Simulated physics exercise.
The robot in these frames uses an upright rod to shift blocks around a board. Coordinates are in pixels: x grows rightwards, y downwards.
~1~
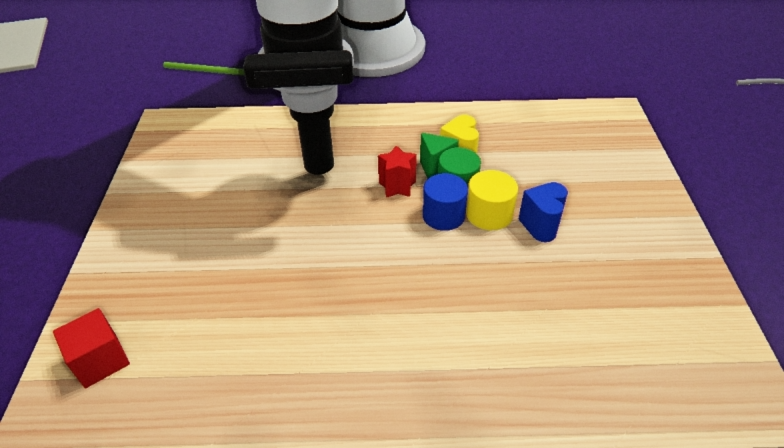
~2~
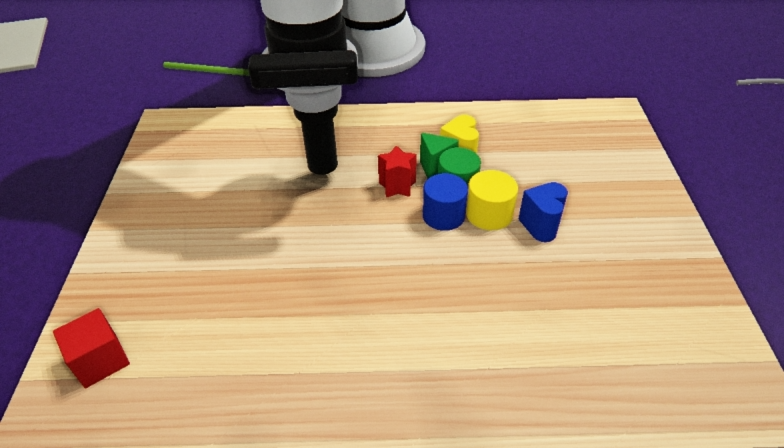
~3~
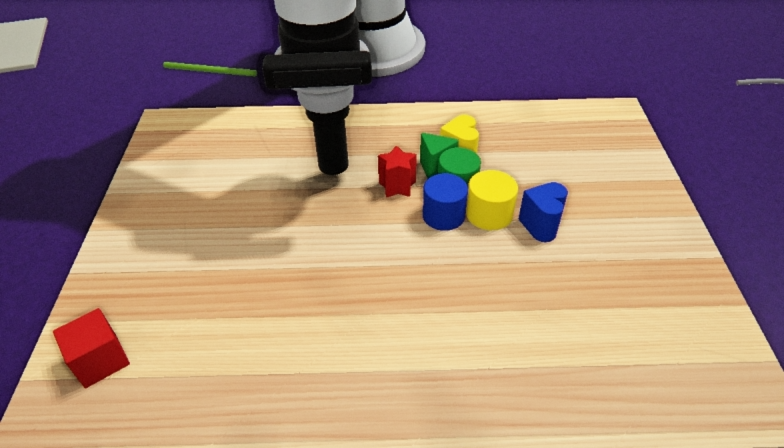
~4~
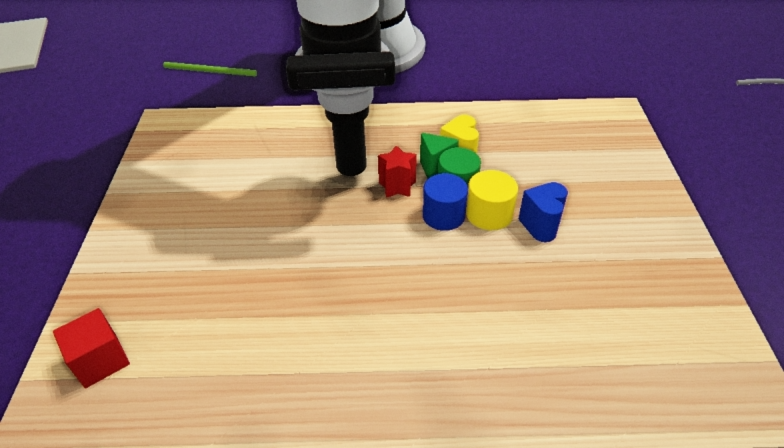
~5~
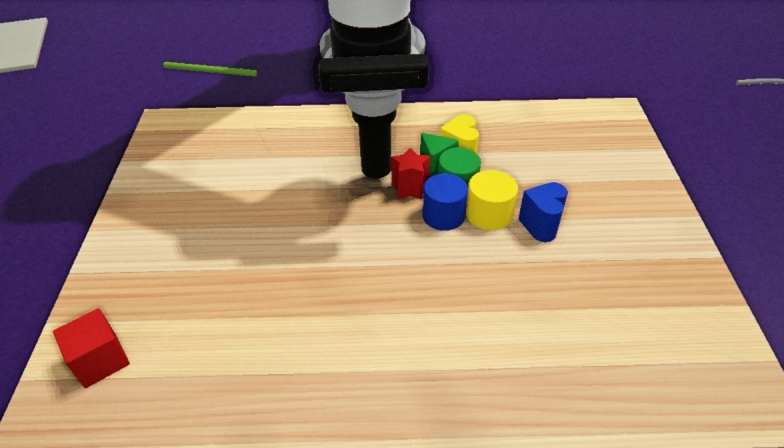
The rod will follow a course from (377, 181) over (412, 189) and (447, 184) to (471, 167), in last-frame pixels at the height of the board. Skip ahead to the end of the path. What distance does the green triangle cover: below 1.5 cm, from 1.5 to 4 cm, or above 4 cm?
It travels more than 4 cm.
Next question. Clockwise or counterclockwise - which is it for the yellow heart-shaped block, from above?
In a top view, it turns counterclockwise.
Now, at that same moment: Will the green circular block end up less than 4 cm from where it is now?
No, it doesn't check out.
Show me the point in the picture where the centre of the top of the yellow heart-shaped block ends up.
The middle of its upper face should be somewhere near (473, 104).
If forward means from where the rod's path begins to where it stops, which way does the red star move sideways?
Moves right.
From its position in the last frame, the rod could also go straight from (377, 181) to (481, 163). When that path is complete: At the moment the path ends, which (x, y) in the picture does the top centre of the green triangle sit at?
In the picture, it is at (512, 131).
On the path given first. One third of the way, rod at (413, 177); red star at (445, 165), turned 35° anticlockwise; green circular block at (478, 158).
Two thirds of the way, rod at (449, 171); red star at (478, 163), turned 30° anticlockwise; green triangle at (457, 134), turned 20° anticlockwise; green circular block at (513, 155); yellow heart-shaped block at (469, 117), turned 30° anticlockwise.
At the end, rod at (472, 155); red star at (486, 158); green triangle at (477, 121), turned 45° anticlockwise; green circular block at (528, 156); yellow heart-shaped block at (473, 104), turned 65° anticlockwise.
